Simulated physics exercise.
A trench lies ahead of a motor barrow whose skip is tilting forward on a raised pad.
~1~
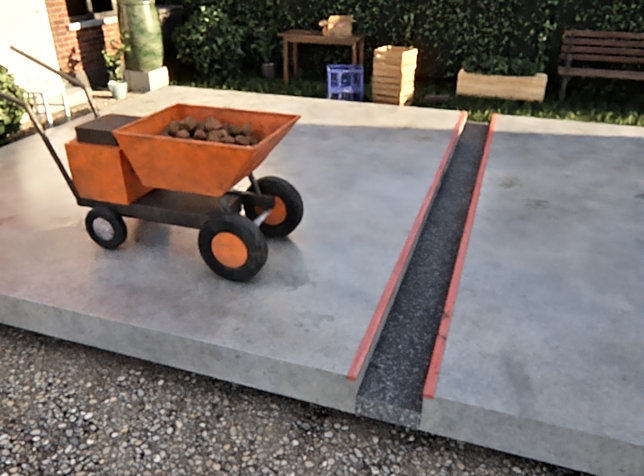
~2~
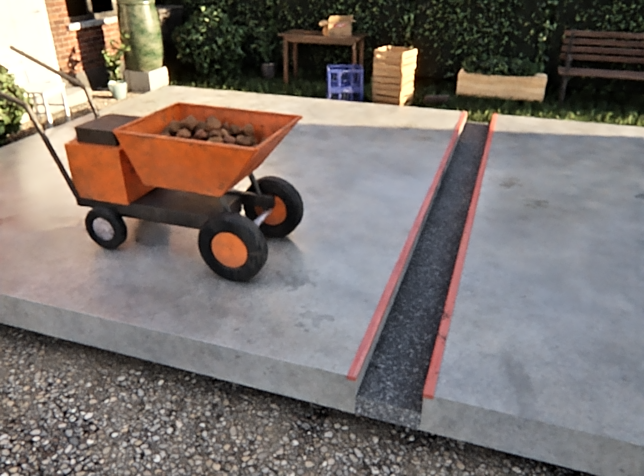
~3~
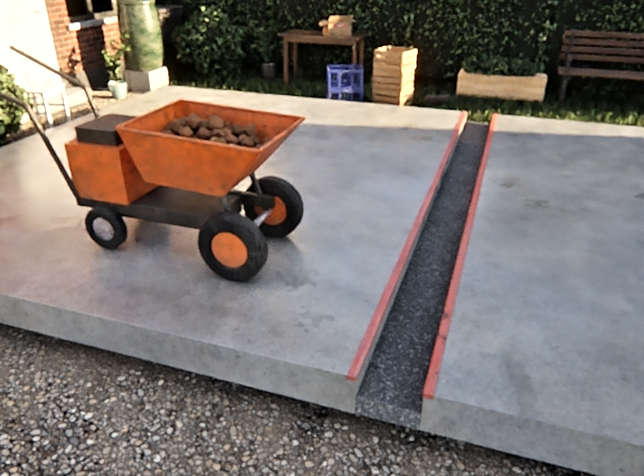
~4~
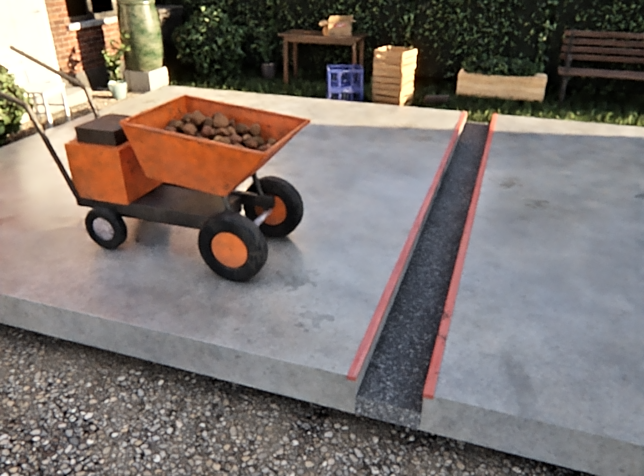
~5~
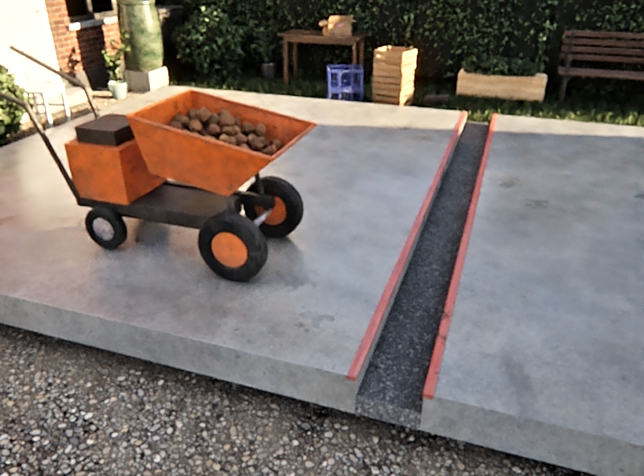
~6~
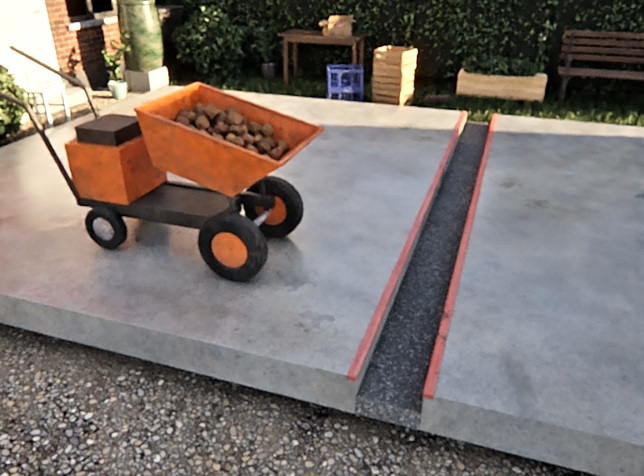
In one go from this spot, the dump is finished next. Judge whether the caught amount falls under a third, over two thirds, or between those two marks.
Way I see it, the trench ends up with a third up to two-thirds of the load.
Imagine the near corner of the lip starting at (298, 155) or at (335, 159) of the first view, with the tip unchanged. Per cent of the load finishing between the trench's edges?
The first stopping place yields 80 % and the other yields 50 %.
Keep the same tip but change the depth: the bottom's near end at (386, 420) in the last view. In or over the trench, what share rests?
I'd guess close to 60 percent.
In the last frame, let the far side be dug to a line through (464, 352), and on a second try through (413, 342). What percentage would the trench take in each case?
Roughly 50 % first, 40 % second.
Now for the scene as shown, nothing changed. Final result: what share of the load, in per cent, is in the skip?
Some 5 per cent.
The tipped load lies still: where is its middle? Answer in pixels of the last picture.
Somewhere around (405, 275) in the last picture.
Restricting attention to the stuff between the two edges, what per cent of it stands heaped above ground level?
Roughly 15 percent of them.
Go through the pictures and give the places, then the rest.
Lip of the skip at (254, 150), level; top of the load at (205, 139), clay clods; first edge of the trench at (370, 333); far edge at (439, 347), the trench over half as wide as the skip, and shallow for its width, in the first picture.
Lip of the skip at (255, 150), level; top of the load at (206, 138), in the second picture.
Lip of the skip at (259, 152), tipped barely; top of the load at (208, 137), in the third picture.
Lip of the skip at (265, 155), tipped a little; top of the load at (190, 131), in the fourth picture.
Lip of the skip at (272, 159), tipped a little; top of the load at (196, 126), in the fifth picture.
Lip of the skip at (281, 165), tipped a little; top of the load at (203, 122); first edge of the trench at (370, 333); far edge at (439, 347), in the sixth picture.
Soon, skip tipped steeply; all in the skip.
A while on, skip tipped right over; most in the skip; a small part short of the trench; a stray few in or heaped over the trench; a stray few falling.
Towards the end, skip tipped right over; a small part in the skip; about a third short of the trench; about half in or heaped over the trench; a stray few beyond it.
Finally, skip tipped right over; a small part in the skip; about half short of the trench; about half in or heaped over the trench; a stray few beyond it.
